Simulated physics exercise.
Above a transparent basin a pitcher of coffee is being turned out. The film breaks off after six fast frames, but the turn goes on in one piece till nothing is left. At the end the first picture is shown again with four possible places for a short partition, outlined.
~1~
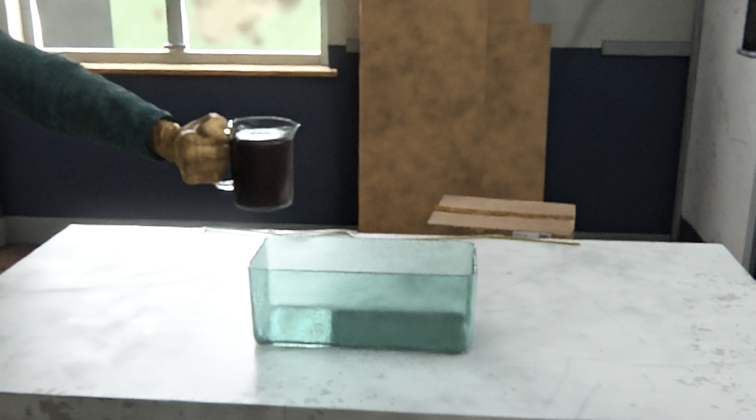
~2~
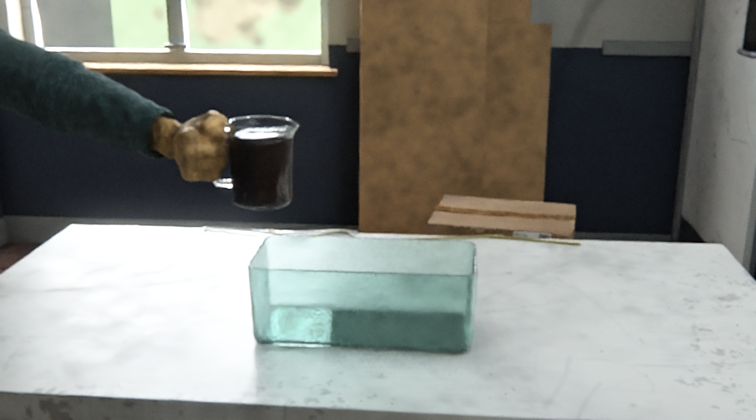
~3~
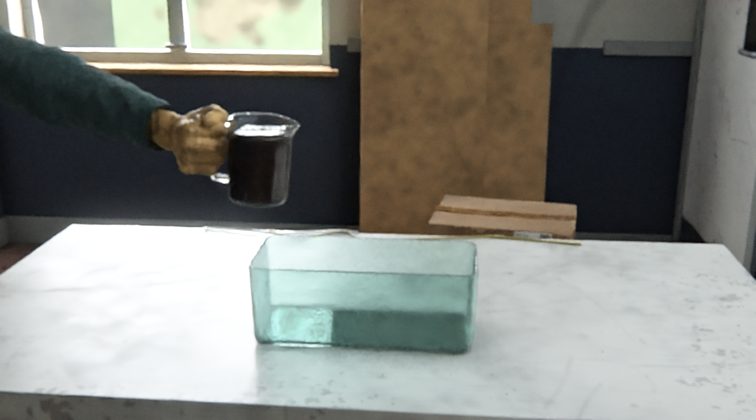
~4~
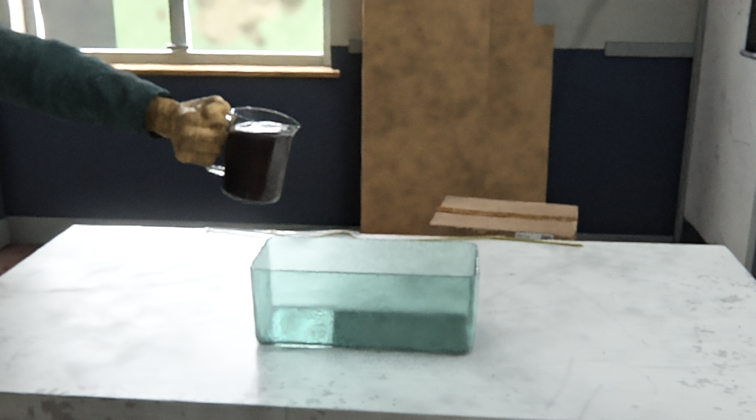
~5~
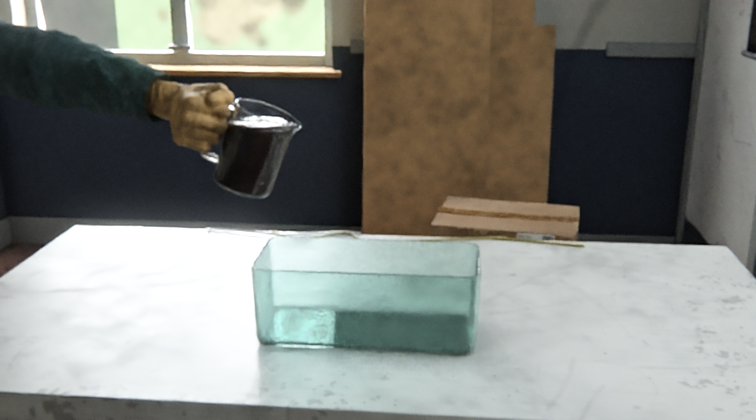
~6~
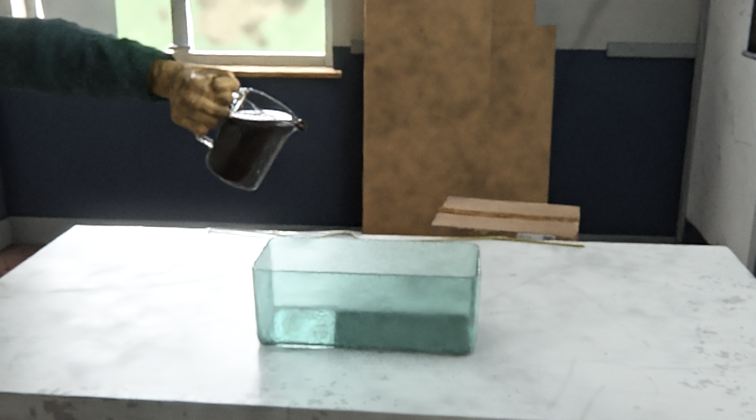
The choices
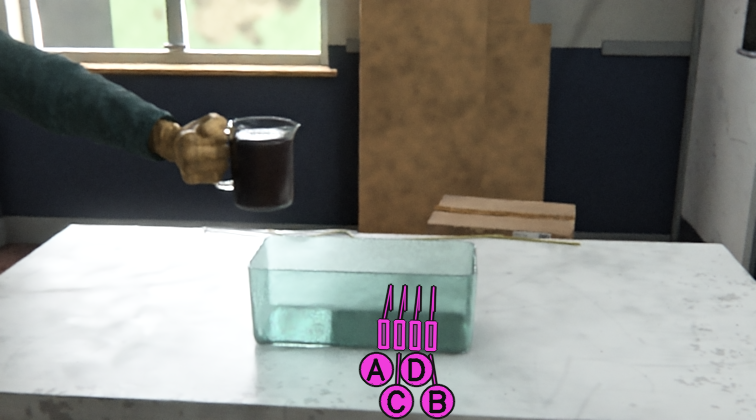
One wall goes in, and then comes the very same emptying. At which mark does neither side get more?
Use place A.
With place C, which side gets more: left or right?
The left side.
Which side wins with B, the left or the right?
More ends on the left.
In magenta, A at (383, 353); B at (430, 355); C at (399, 353); D at (414, 354).
With A, about 57 % ends left of the wall and 41 % right of it.
With B, about 89 % ends left of the wall and 8 % right of it; 3 % is lost outside.
With C, about 88 % ends left of the wall and 8 % right of it; 4 % is lost outside.
With D, about 87 % ends left of the wall and 8 % right of it; 5 % is lost outside.
